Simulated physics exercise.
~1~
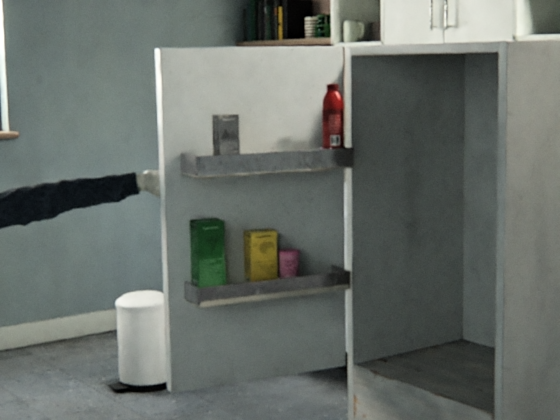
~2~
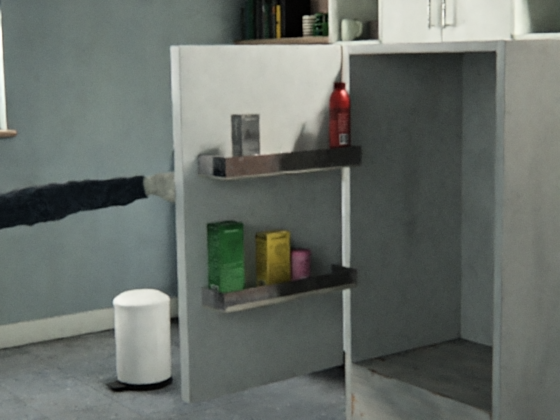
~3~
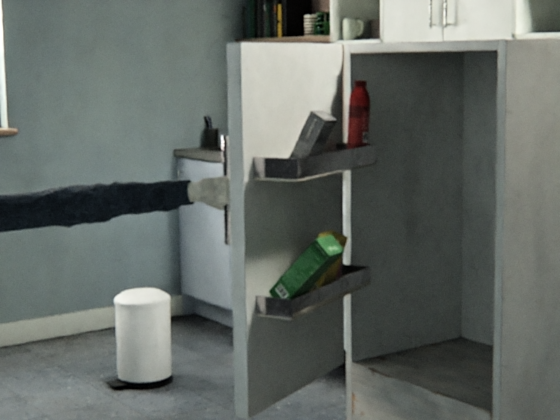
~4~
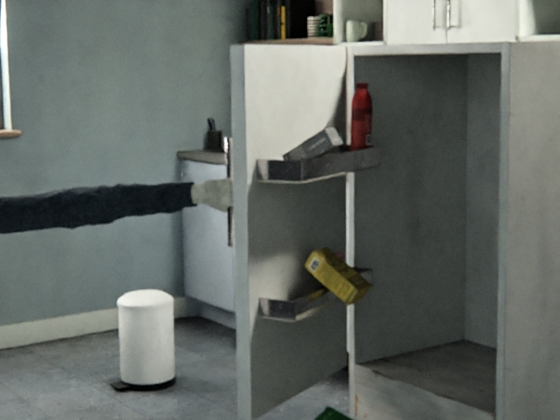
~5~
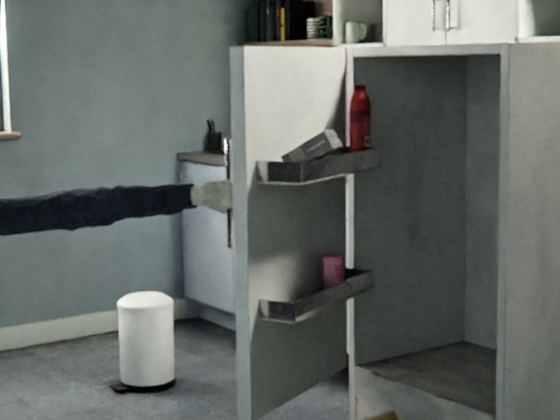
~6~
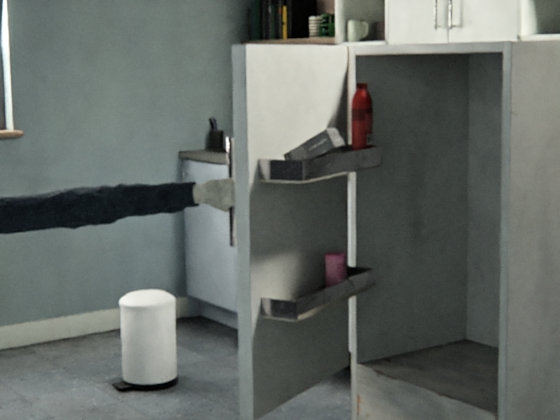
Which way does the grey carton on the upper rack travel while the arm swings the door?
The grey carton travels to the right as the door swings.
